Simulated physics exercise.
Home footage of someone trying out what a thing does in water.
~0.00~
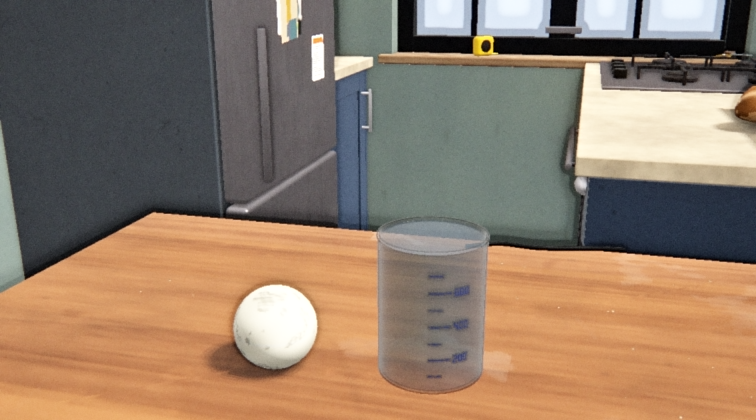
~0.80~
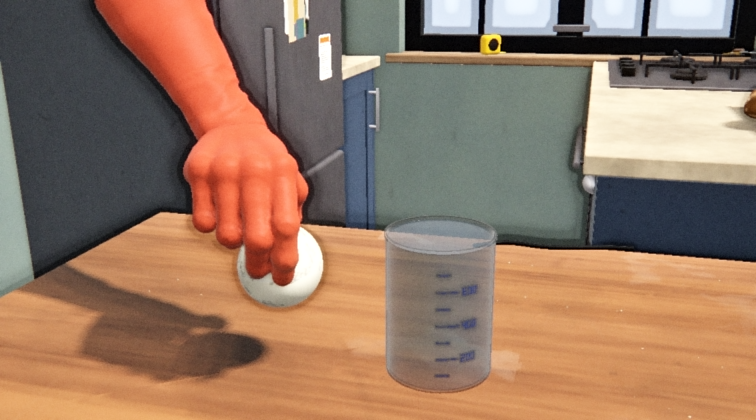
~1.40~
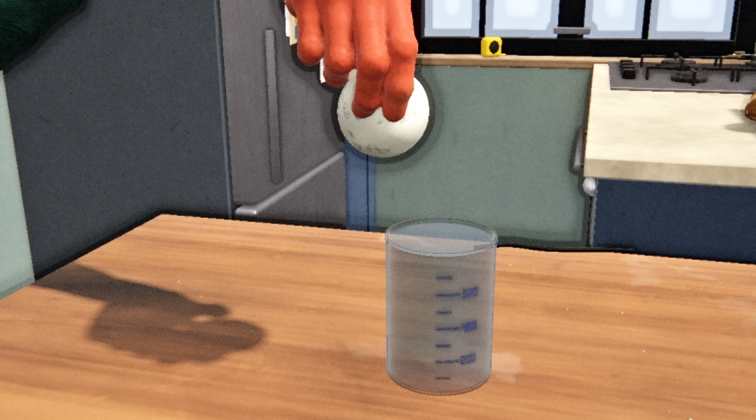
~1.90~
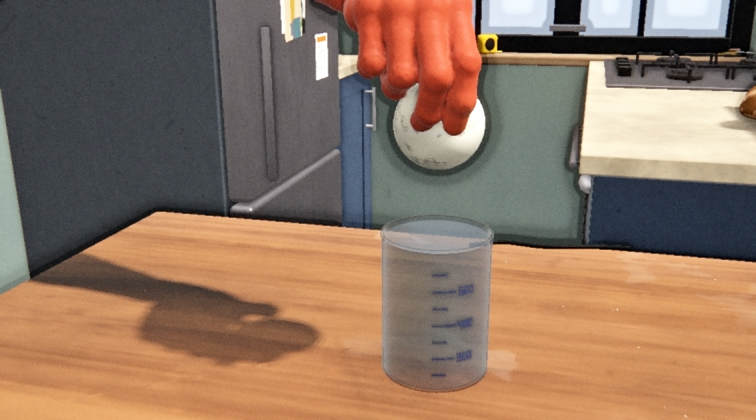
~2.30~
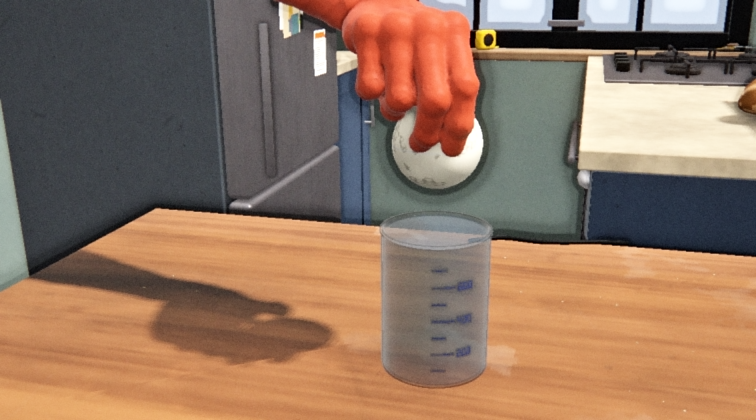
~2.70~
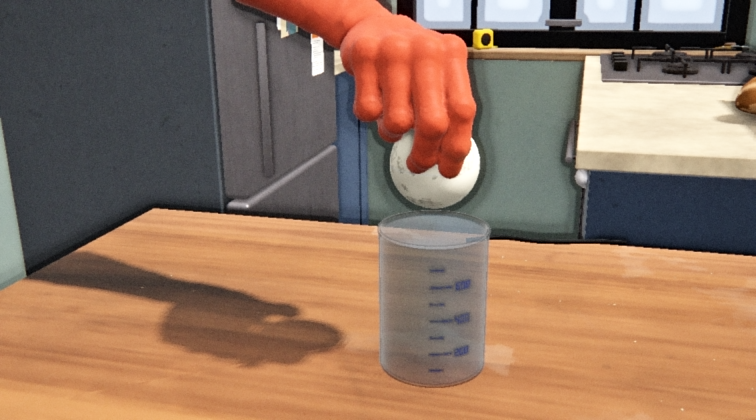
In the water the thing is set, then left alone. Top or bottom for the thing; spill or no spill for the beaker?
The thing stays afloat, and the beaker spills over.
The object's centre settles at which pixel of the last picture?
In the final view it sits close to pixel (434, 221).
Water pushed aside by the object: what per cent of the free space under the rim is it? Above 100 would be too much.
About 290 percent.
Around 3.0 s, the tennis ball enters the water; the beaker is full to the brim; the top is wet.
Around 3.4 s, the tennis ball comes up again; the beaker is full to the brim; the top is wet.
Around 5.0 s, the tennis ball bobs at the top; the beaker is full to the brim; the top is wet.
